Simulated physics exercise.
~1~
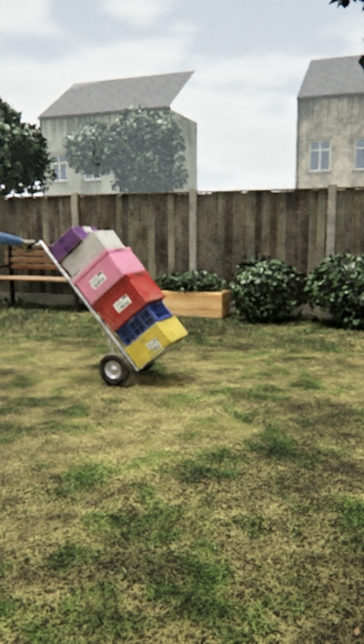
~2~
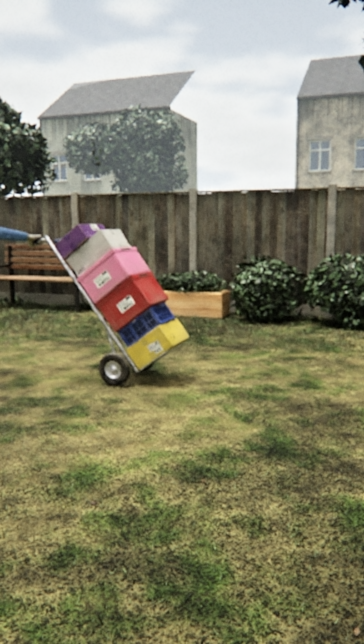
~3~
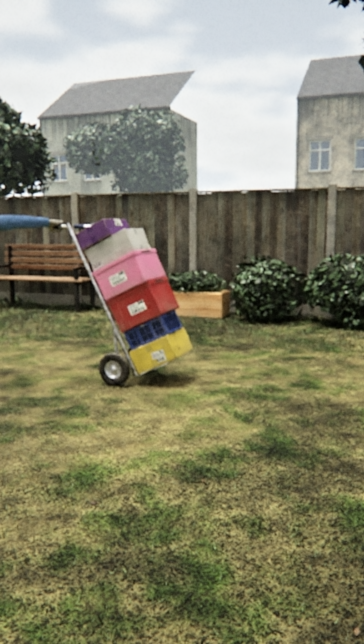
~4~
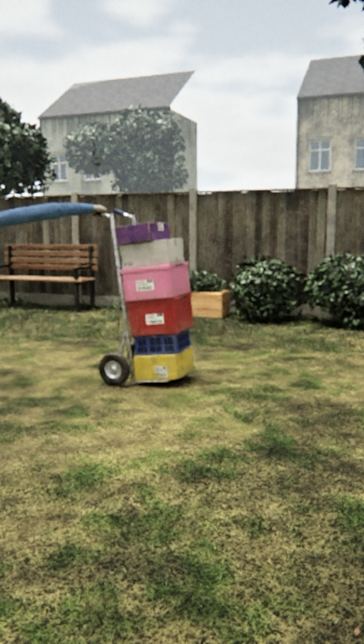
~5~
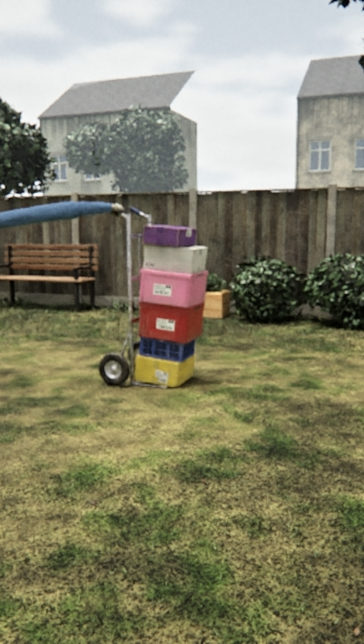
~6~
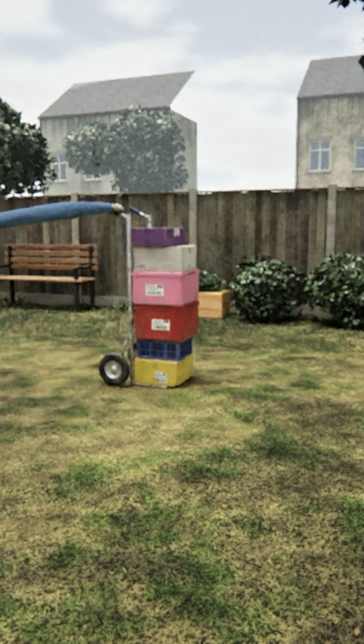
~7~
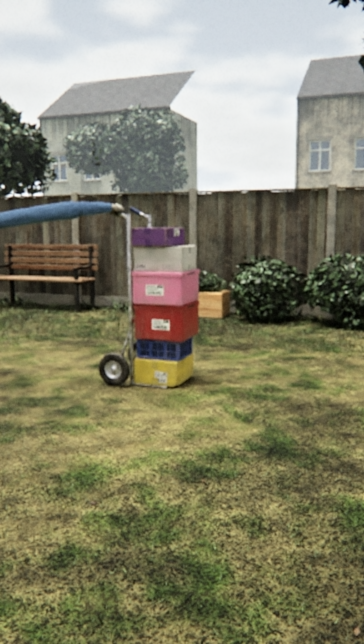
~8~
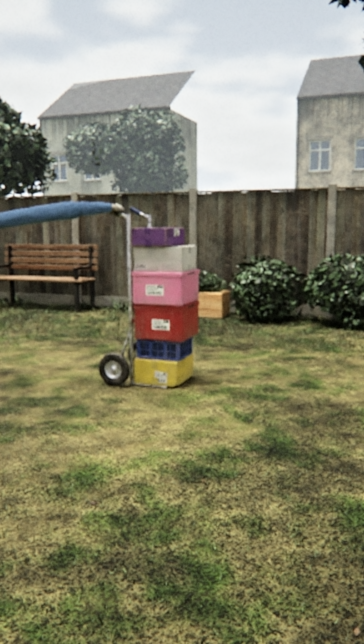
A tall stack of colourful boxes leaned back on a sack truck in a grassy garden while a blue-sleeved arm pushed its handle upright. The boxes tilted slightly to the right as it landed, then rocked back and stood still, all upright.
